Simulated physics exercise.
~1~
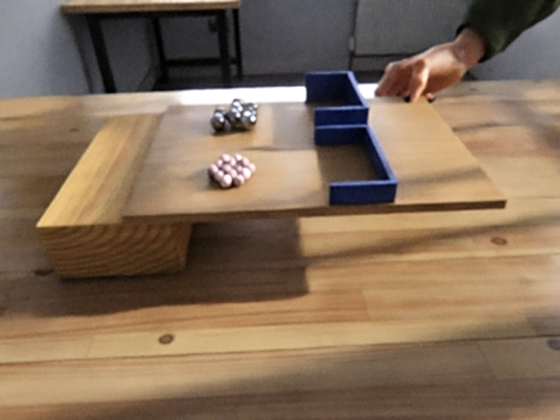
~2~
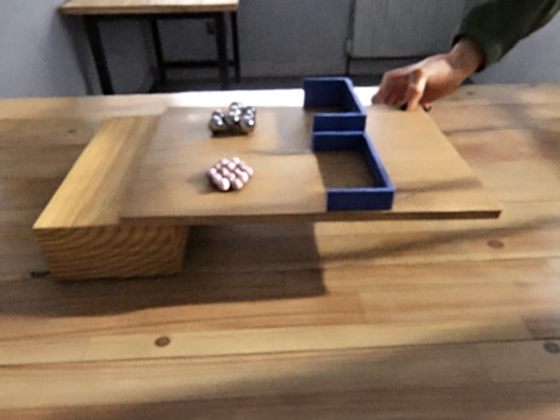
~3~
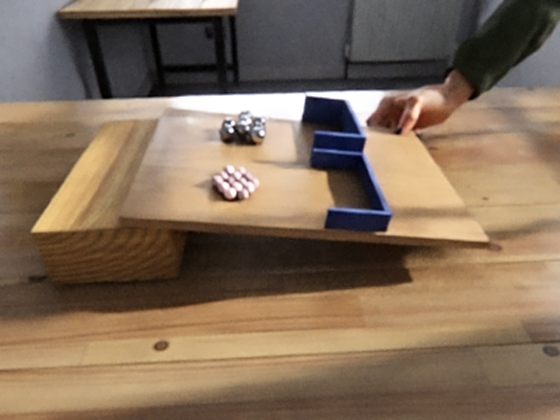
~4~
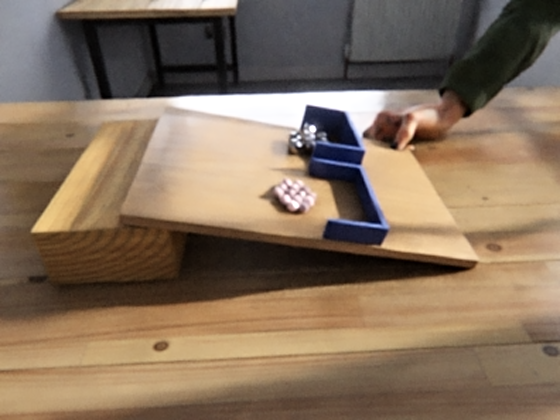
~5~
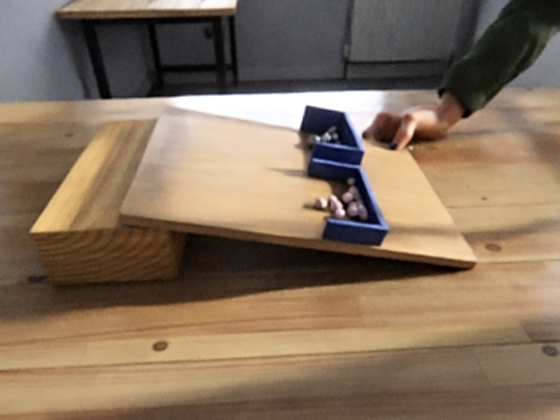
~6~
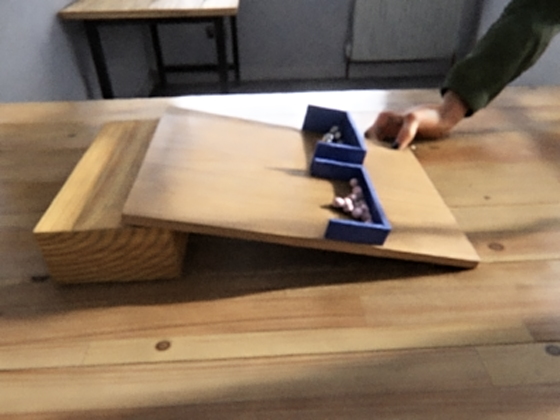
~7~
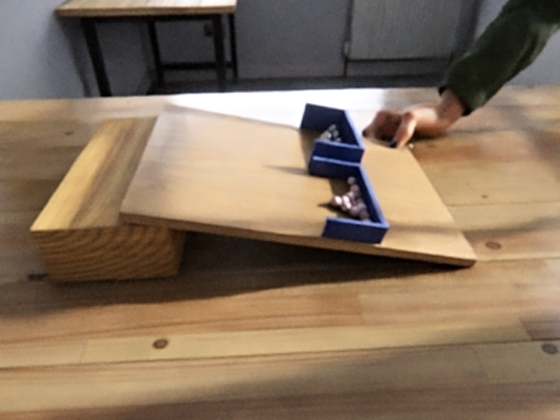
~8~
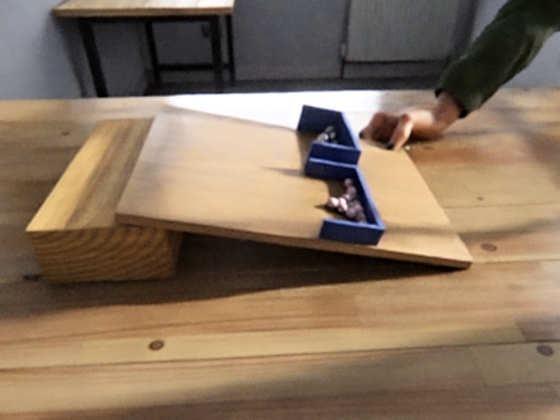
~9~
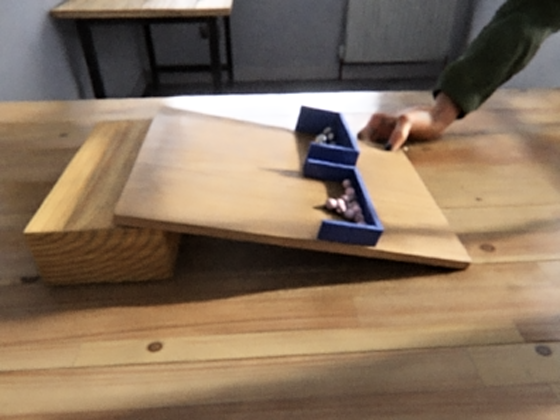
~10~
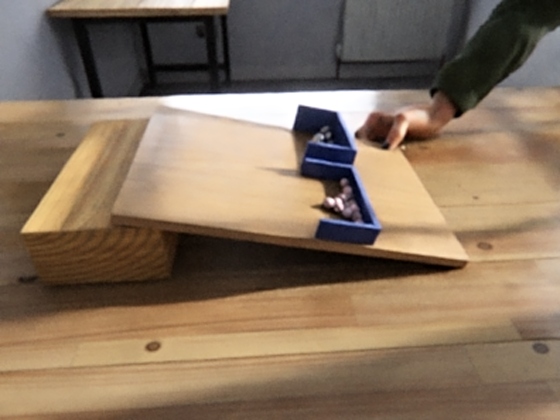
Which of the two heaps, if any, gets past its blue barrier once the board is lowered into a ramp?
Neither heap gets past. The near pink heap and the far dark heap both slide down and are stopped by their blue barriers.
